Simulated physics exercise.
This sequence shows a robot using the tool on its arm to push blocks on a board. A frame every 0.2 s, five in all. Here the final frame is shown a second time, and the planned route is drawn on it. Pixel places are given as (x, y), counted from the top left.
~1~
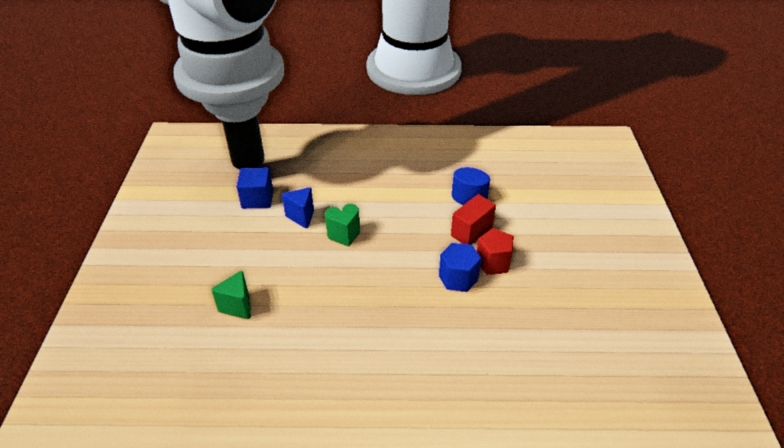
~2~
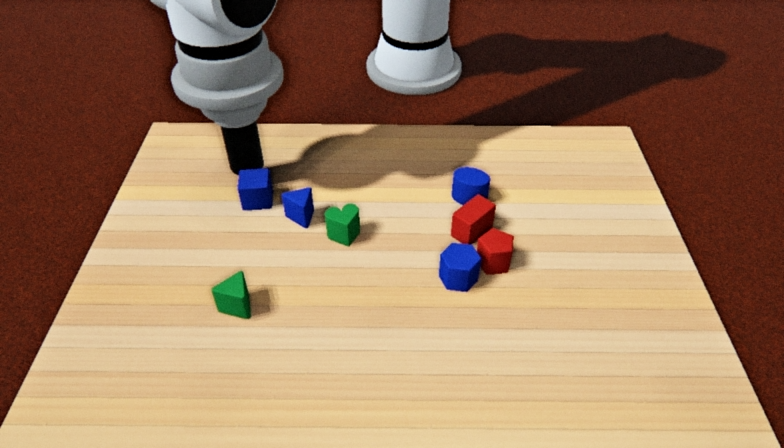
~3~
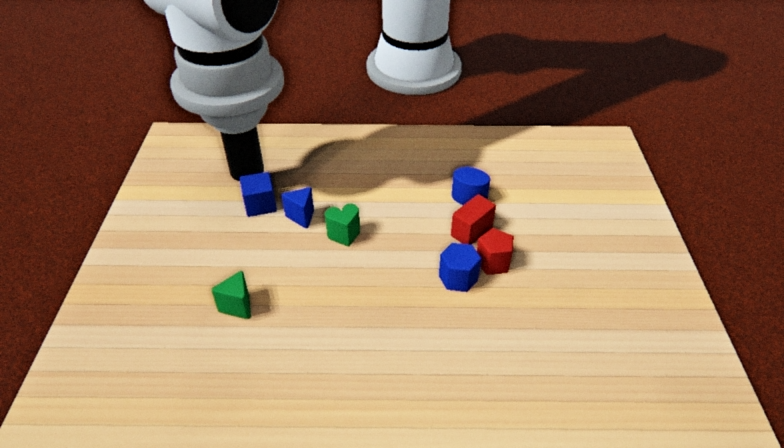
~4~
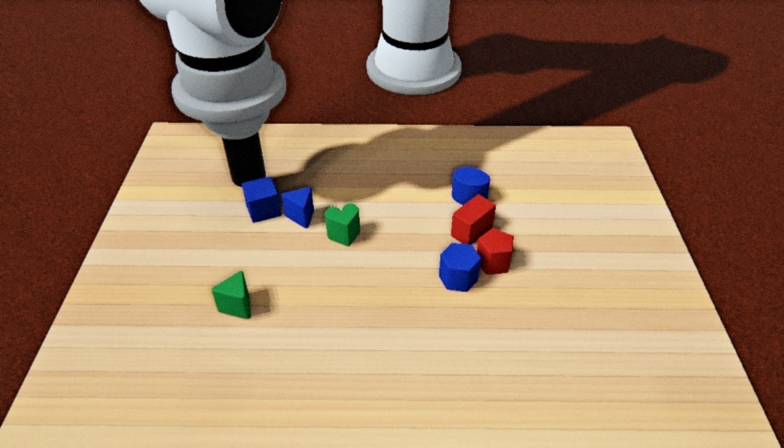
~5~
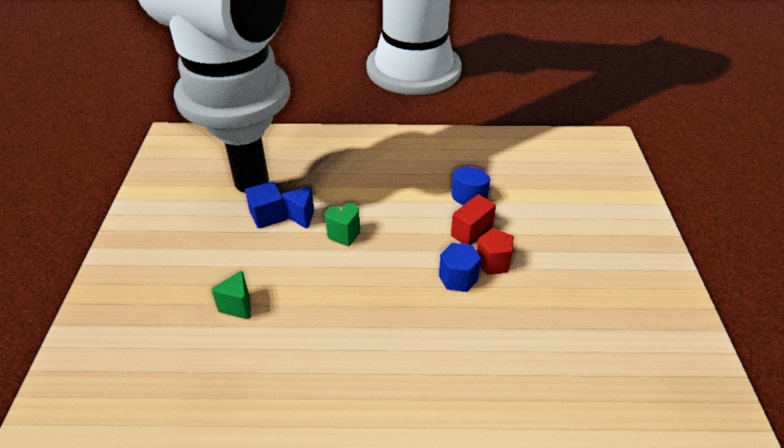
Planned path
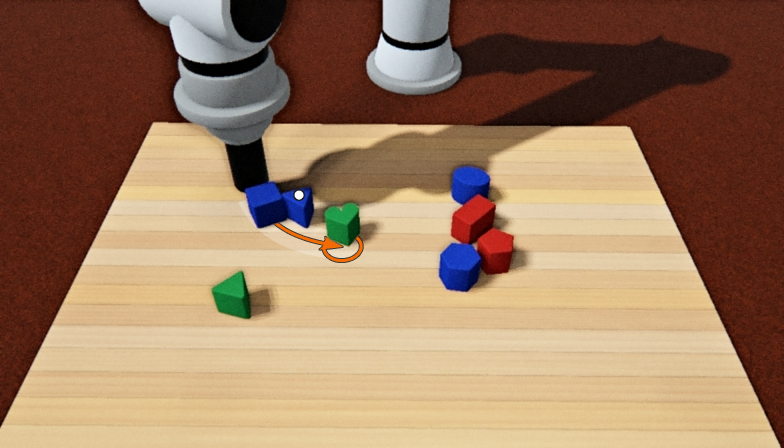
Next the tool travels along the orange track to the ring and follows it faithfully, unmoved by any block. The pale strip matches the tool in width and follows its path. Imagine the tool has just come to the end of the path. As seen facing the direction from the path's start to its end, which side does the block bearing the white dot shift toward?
Shifted left.
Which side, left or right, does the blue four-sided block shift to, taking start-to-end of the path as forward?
Over to the right.
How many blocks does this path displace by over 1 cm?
A group of three or more is moved.
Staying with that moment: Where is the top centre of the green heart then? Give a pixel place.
I think it will end close to (373, 214).
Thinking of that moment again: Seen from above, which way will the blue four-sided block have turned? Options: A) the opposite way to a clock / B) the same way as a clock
It's B.
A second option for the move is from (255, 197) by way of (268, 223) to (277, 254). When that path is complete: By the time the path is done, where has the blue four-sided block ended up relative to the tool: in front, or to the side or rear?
Carried ahead at the end.
The drawn path runs from (255, 197) through (272, 220) and (303, 238) to (343, 247); the dot is on the blue triangular block.
The first path, step by step. One third of the way, tool (271, 208); blue four-sided block (285, 218); blue triangular block (306, 196).
Two thirds of the way, tool (301, 225); blue four-sided block (310, 240), turned 20° clockwise; blue triangular block (326, 200), turned 85° anticlockwise.
At the end, tool (342, 234); blue four-sided block (320, 248), turned 40° clockwise; blue triangular block (334, 201), turned 140° anticlockwise; green heart (373, 214), turned 15° clockwise.
